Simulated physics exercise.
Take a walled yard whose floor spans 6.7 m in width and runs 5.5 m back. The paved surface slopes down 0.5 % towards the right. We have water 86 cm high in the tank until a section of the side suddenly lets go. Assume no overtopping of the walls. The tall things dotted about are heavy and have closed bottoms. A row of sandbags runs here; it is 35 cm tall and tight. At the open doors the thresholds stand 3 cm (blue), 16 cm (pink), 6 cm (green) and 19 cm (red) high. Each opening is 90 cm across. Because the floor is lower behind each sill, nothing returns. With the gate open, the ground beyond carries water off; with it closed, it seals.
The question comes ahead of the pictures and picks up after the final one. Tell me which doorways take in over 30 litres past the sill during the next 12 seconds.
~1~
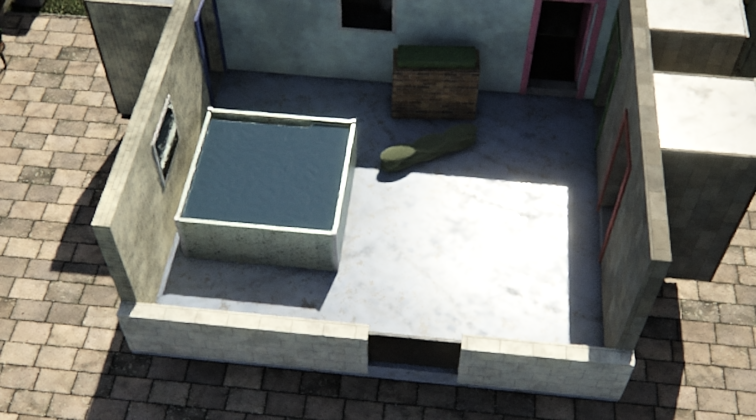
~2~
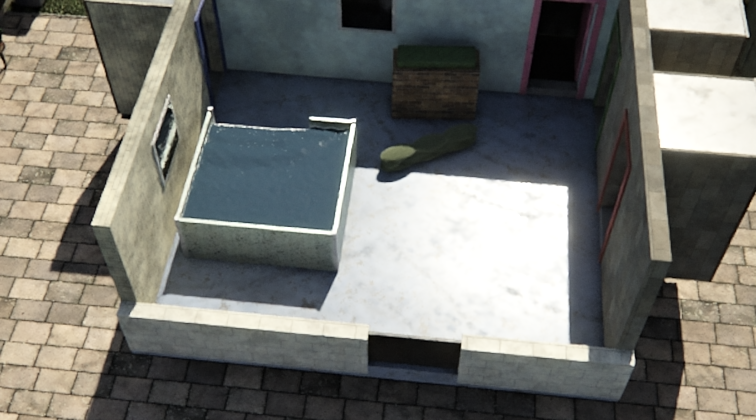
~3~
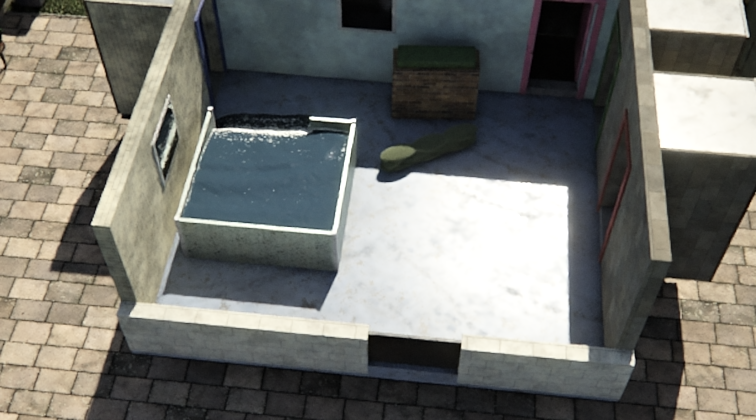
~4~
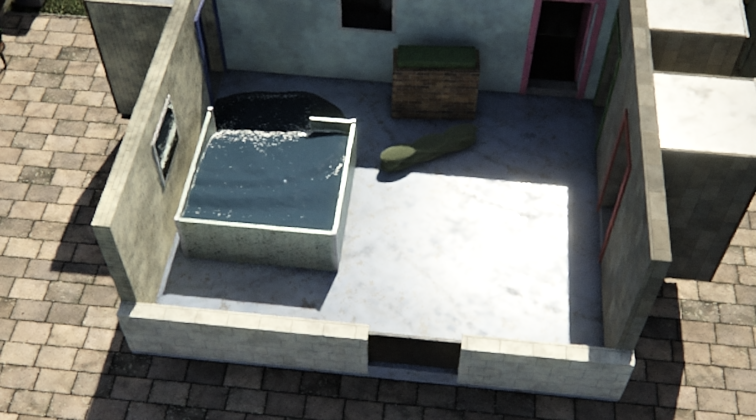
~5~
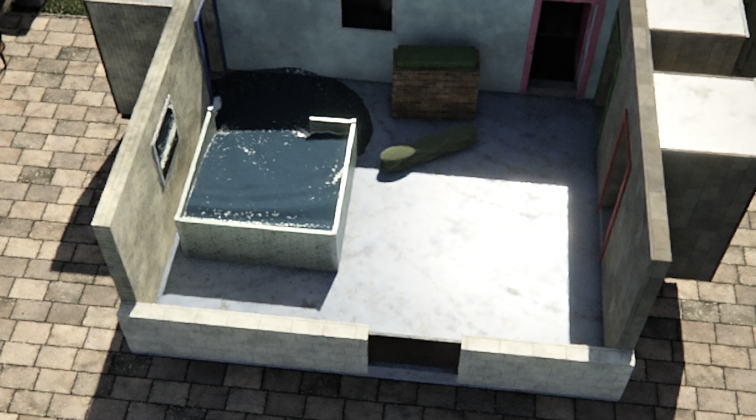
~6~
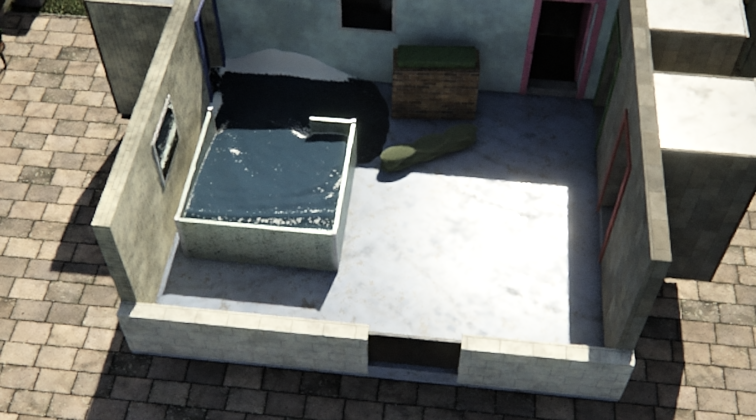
Within those 12 seconds, the blue door takes in over 30 litres; the pink door takes in no more than that; the green door takes in over 30 litres; the red door takes in no more than that.
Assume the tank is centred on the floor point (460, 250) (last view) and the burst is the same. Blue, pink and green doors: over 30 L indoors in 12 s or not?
With respect to that limit, blue ends up outside it, pink ends up outside it, green ends up outside it.
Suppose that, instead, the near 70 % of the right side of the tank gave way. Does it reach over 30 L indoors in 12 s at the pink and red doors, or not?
Pink: Beyond limit; red: Beyond limit.
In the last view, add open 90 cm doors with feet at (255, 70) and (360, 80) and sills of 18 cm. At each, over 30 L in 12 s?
More, more.
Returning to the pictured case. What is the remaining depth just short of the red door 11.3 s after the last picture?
Roughly 7.5 centimetres.
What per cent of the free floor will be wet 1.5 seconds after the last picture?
Wet share: Near 30 percent.
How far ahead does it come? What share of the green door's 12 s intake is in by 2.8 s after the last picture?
Fraction in by then: Around 25 per cent.
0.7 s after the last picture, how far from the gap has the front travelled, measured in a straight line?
3.8 m.
Then, 0.7 s after the last picture water covers 20 % of the floor and is deepest (64 cm) near (235, 75); blue door 43 cm at the sill, 113 L in, pink door not reached, green door not reached, red door not reached.
Then, 1.5 s after the last picture water covers 30 % of the floor and is deepest (50 cm) near (252, 83); blue door 44 cm at the sill, 449 L in, pink door 6 cm at the sill, 0 L in, green door not reached, red door not reached.
Then, 2.8 s after the last picture water covers 45 % of the floor and is deepest (40 cm) near (401, 96); blue door 26 cm at the sill, 831 L in, pink door 6 cm at the sill, 0 L in, green door 16 cm at the sill, 88 L in, red door not reached.
Then, 6.3 s after the last picture water covers 85 % of the floor and is deepest (20 cm) near (404, 149); blue door 16 cm at the sill, 1236 L in, pink door 6 cm at the sill, 0 L in, green door 13 cm at the sill, 290 L in, red door 4 cm at the sill, 0 L in.
Then, 11.3 s after the last picture water covers 95 % of the floor and is deepest (12 cm) near (292, 87); blue door 10 cm at the sill, 1427 L in, pink door 7 cm at the sill, 0 L in, green door 8 cm at the sill, 356 L in, red door 8 cm at the sill, 0 L in.
